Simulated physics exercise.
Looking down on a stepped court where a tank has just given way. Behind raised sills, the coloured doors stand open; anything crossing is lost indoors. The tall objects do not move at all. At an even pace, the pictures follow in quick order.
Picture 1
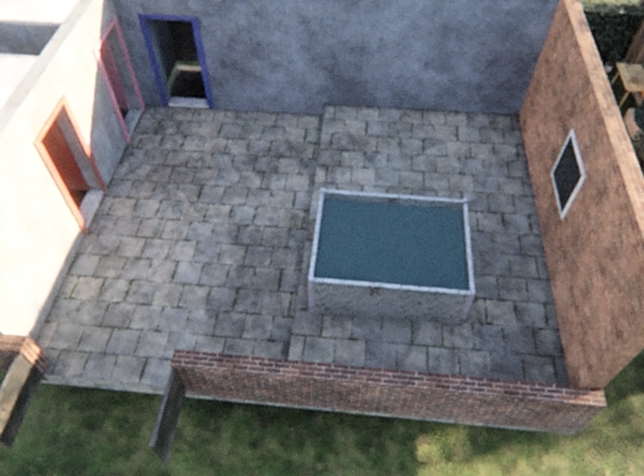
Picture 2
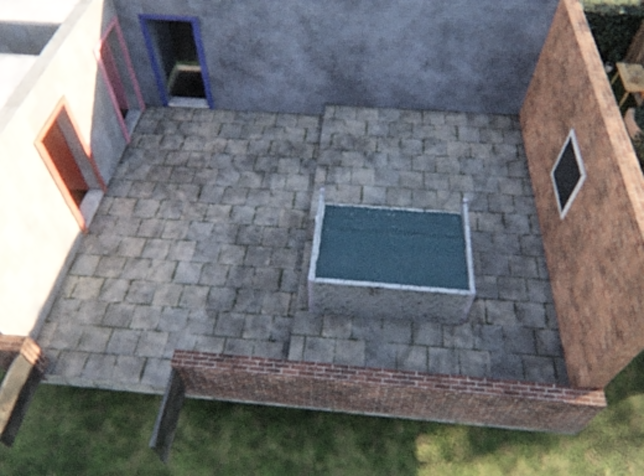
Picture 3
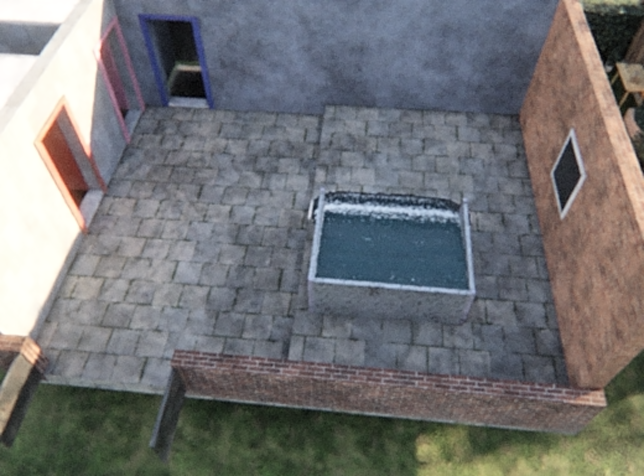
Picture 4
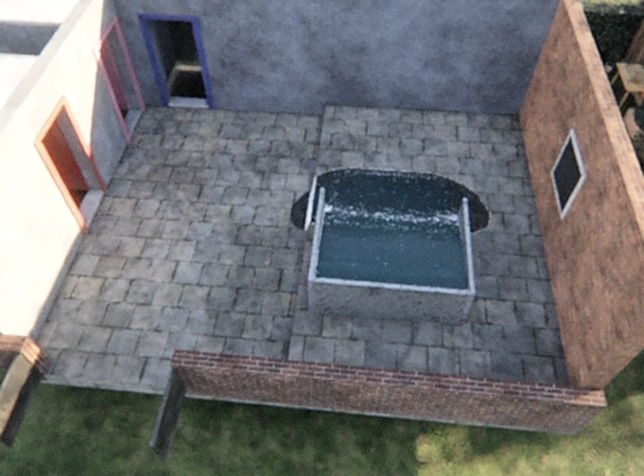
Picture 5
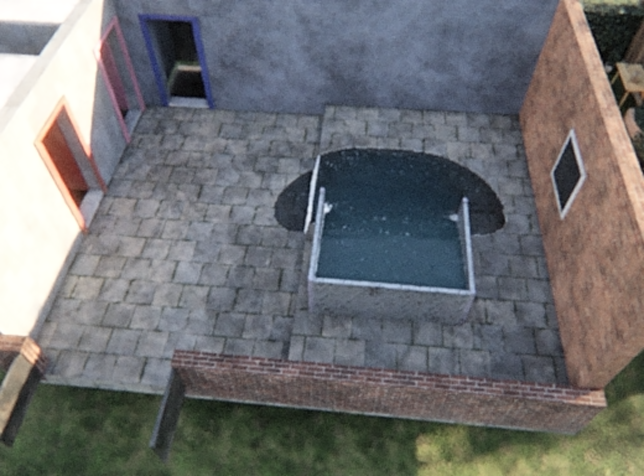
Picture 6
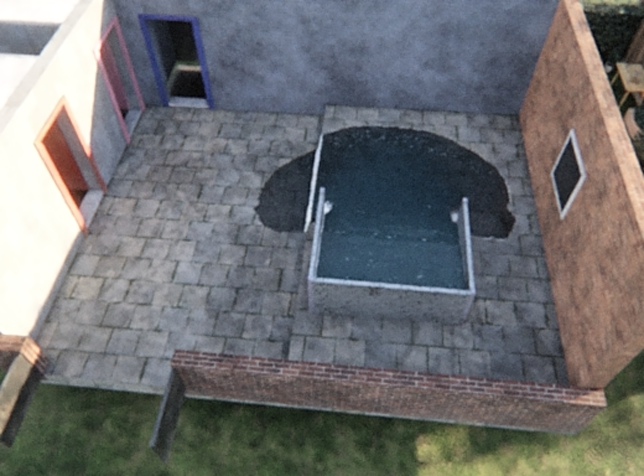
The video shows a raised rectangular water tank in a paved, walled court with coloured doorways, at first still, before water pours out over its far side and spreads across the paving in a widening dark, rounded pool.
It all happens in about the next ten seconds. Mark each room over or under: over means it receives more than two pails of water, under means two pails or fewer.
Red door - under; blue door - over; pink door - over.
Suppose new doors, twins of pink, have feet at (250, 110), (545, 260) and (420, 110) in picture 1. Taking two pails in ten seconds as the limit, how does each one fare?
They turn out over, short and over.
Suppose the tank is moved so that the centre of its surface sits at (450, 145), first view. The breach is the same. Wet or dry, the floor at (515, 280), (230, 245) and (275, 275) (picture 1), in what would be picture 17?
Result: Inundated; spared; spared.
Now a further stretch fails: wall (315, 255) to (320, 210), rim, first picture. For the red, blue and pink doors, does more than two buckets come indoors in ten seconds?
At the doors, red crosses the line, blue crosses the line and pink crosses the line.
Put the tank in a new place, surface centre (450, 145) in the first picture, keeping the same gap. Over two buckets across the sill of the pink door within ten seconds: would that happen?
The pink one exceeds the limit.
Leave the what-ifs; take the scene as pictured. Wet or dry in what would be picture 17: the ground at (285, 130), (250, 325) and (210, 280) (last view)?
First spot submerged, second spot spared, third spot spared.
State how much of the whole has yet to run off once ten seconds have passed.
Near 76 in a hundred.
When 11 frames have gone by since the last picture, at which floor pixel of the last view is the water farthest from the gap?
I'd put it around (177, 109).
A moment on, water covers 35 % of the floor; the red door not reached, the blue door not reached, the pink door not reached.
Next, water covers 40 % of the floor; the red door not reached, the blue door wet at the sill, nothing in, the pink door not reached.
Then, water covers 50 % of the floor; the red door not reached, the blue door under two buckets in, the pink door far over two buckets in.
Later, water covers 80 % of the floor; the red door wet at the sill, nothing in, the blue door under two buckets in, the pink door far over two buckets in.
In the end, water covers 90 % of the floor; the red door wet at the sill, nothing in, the blue door over two buckets in, the pink door far over two buckets in.
